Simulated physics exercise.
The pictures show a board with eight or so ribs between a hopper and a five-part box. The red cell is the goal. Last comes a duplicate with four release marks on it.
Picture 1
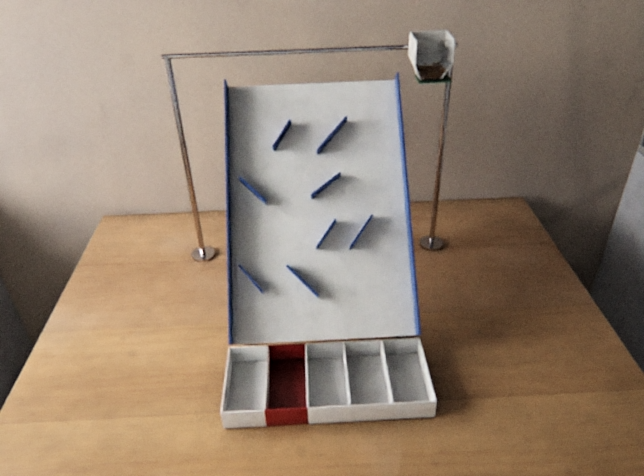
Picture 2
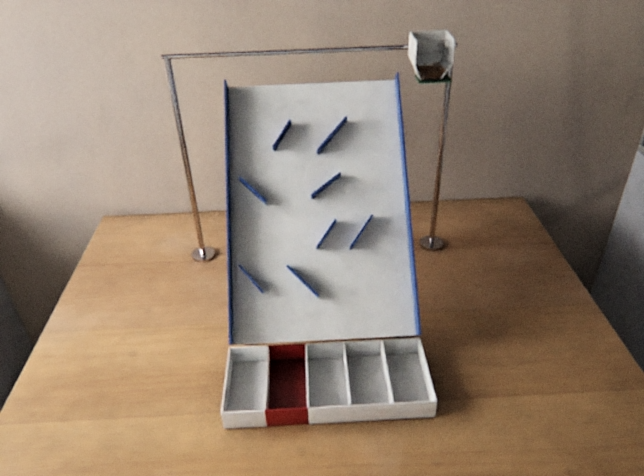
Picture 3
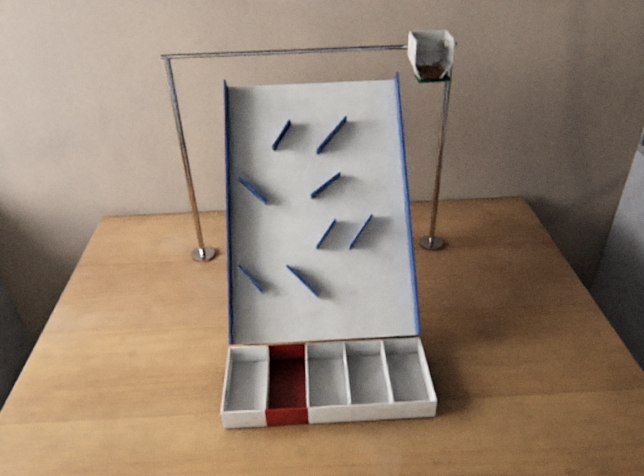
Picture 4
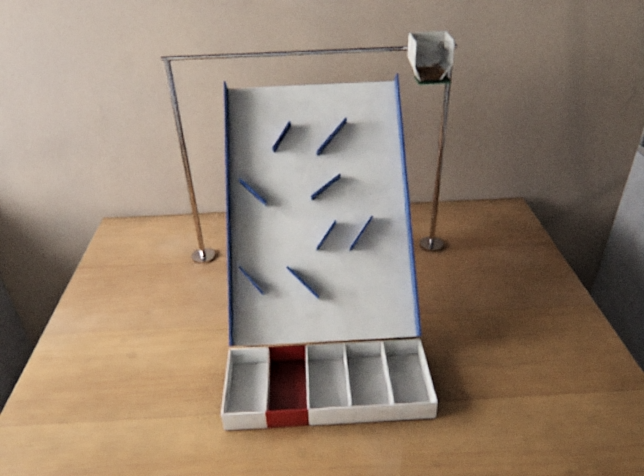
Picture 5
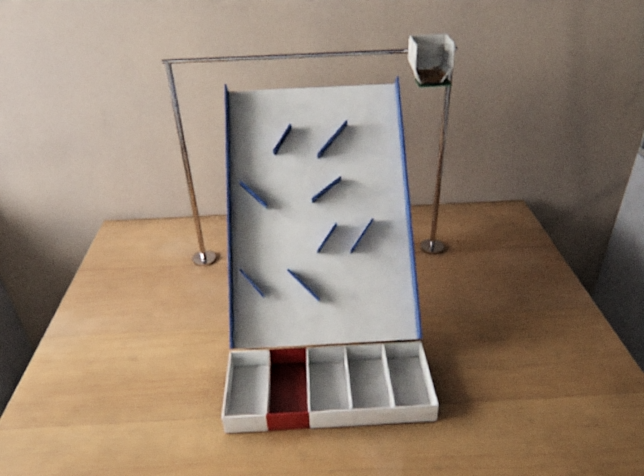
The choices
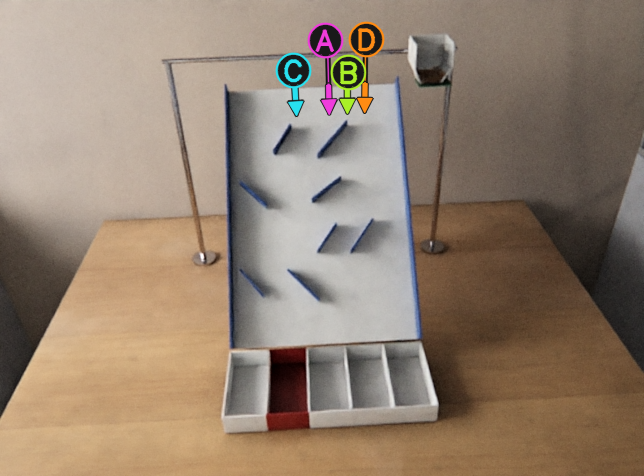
A tilted white board with eight blue ribs stood on a wooden table above a five-part box with one red cell, while a small hopper sat at upper right; almost nothing moved.
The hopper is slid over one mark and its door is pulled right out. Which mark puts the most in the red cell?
The answer is mark A.
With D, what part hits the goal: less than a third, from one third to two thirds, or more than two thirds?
Mark D gives less than a third.
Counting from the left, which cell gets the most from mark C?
It is the fourth one.
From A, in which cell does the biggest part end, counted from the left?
It is the second one.
On the marked copy, mark A meets the board at (329, 109); mark B meets the board at (347, 108); mark C meets the board at (296, 110); mark D meets the board at (364, 107).
With A, about half in the red cell, about a third in other cells, a small part outside the box.
With B, about a quarter in the red cell, about two thirds in other cells, a small part outside the box.
With C, about a quarter in the red cell, most in other cells.
With D, a stray few in the red cell, most in other cells, about a quarter outside the box.
